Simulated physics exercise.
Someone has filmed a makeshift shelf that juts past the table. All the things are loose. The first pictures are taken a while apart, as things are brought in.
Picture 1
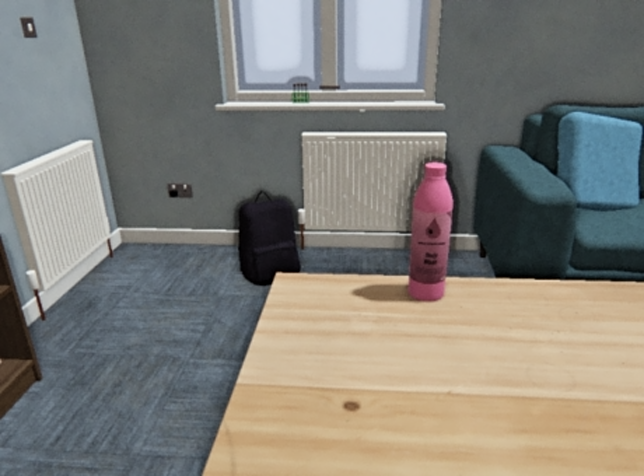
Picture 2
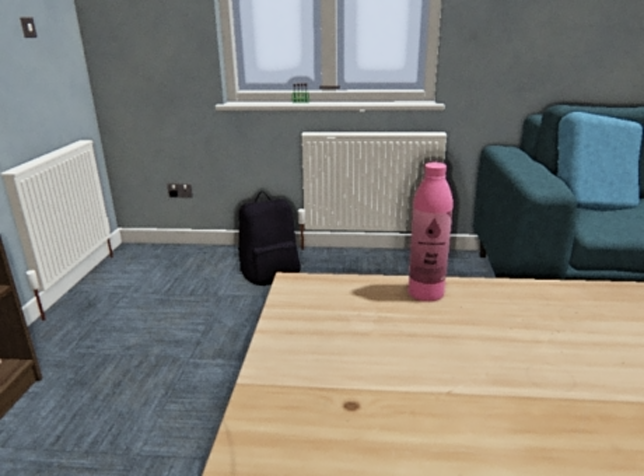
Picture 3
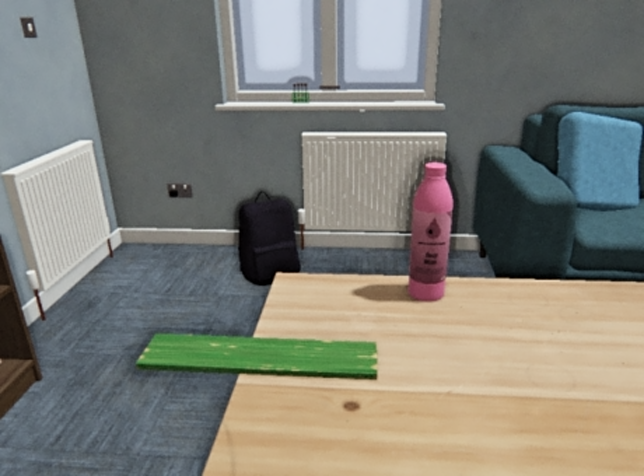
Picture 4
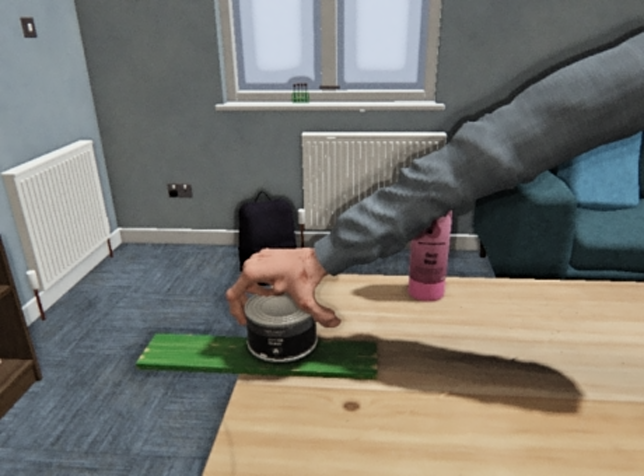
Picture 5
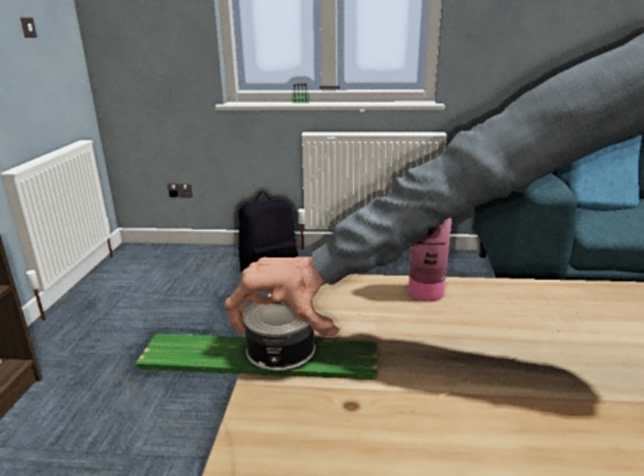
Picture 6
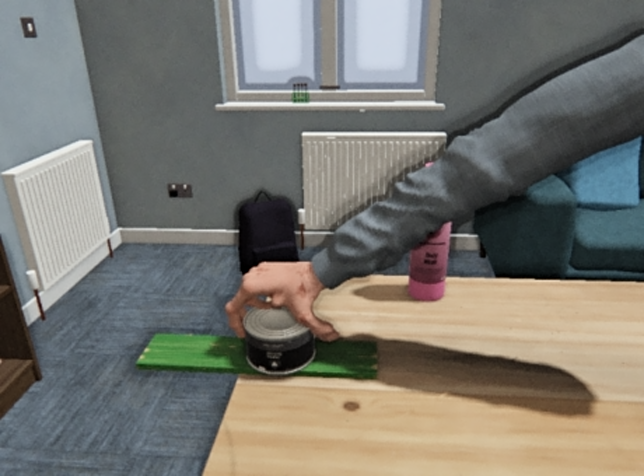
A hand lowering a black tub onto a green board overhanging the left edge of a wooden table, near a pink bottle.
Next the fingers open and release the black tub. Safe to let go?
In the end the plank holds.
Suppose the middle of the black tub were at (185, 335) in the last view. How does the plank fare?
Then it goes over.
Then, 0.60 s later than the last frame, all is still.
Then, 1.40 s later than the last frame, black tub resting near (280, 337).
When it is over, all 3 as before. End places, in pixels of the last picture, black tub near (280, 337). The plank keeps its balance.
